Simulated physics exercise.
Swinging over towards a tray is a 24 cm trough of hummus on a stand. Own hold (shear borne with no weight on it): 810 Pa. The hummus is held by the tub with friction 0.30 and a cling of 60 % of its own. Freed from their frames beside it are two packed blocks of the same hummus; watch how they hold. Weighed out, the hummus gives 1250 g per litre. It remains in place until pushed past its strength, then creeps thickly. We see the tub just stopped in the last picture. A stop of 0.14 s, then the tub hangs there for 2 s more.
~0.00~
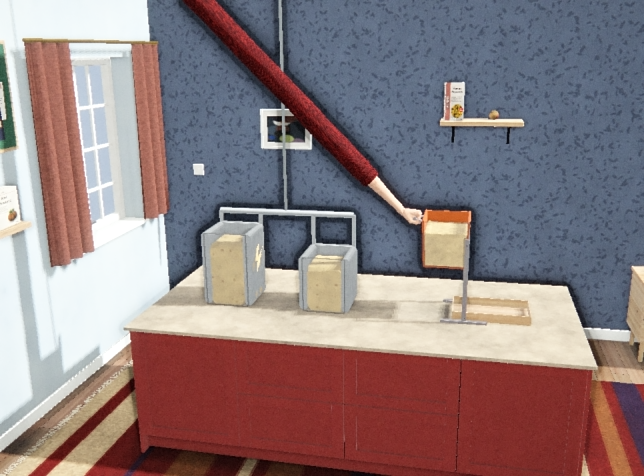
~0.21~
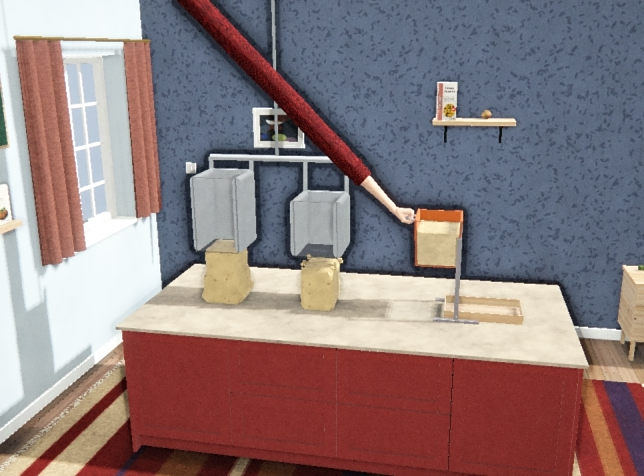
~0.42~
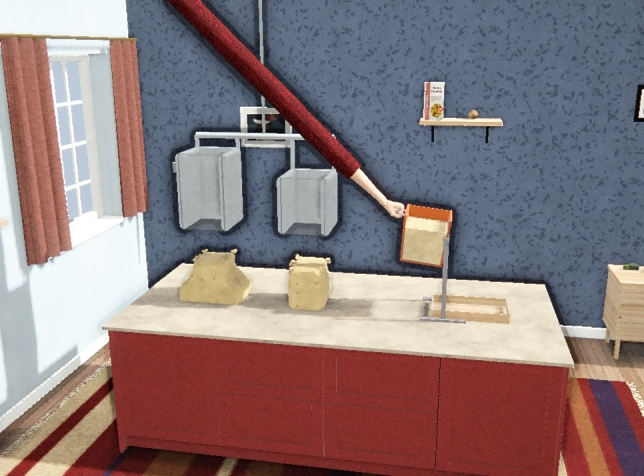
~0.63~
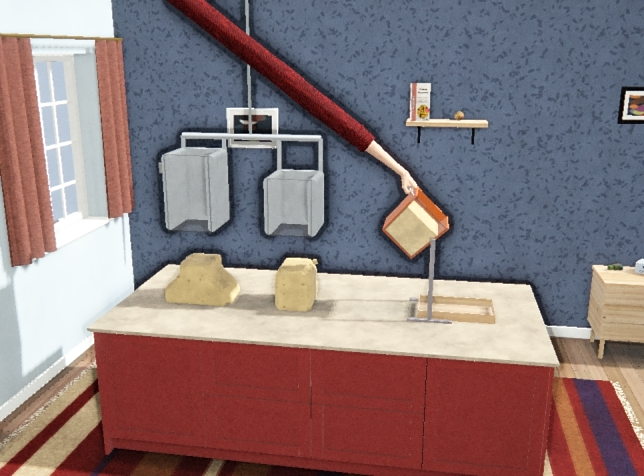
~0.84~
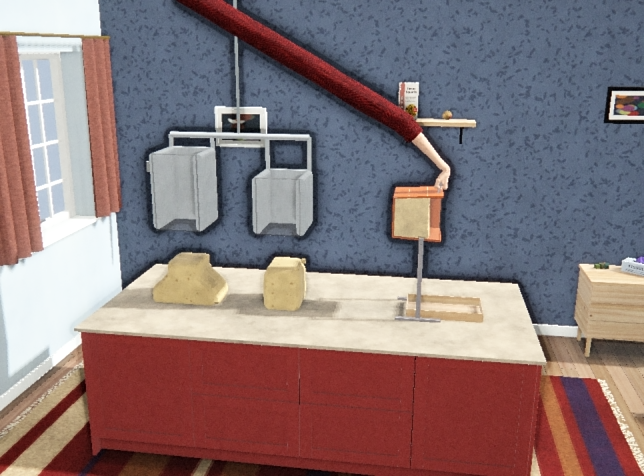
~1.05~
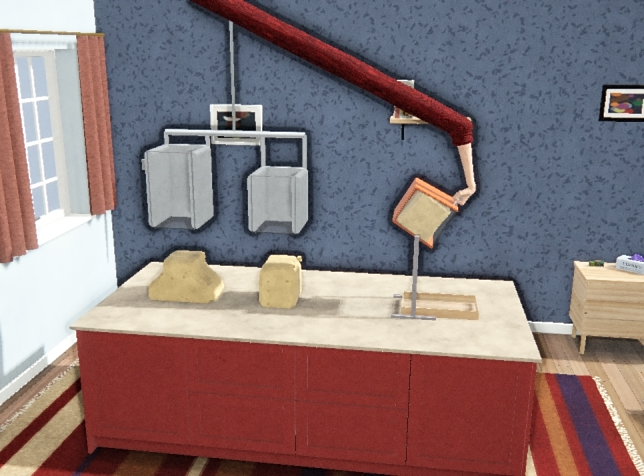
A red-sleeved arm tips an orange tub over after two grey moulds lift off beige blocks.
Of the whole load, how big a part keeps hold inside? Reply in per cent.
The part that keeps hold inside is about 0 %.
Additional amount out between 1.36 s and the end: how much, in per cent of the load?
I'd say close to 0 in a hundred.
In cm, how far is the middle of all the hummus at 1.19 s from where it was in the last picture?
Around 10 centimetres.
After 1.19 s, the tub is at 121 degrees and holds 68 %.
After 1.36 s, the tub is at 121 degrees and holds 0 %.
After 1.53 s, the tub is at 121 degrees and holds 0 %.
After 1.70 s, the tub is at 121 degrees and holds 0 %.
After 3.05 s, the tub is at 121 degrees and holds 0 %.
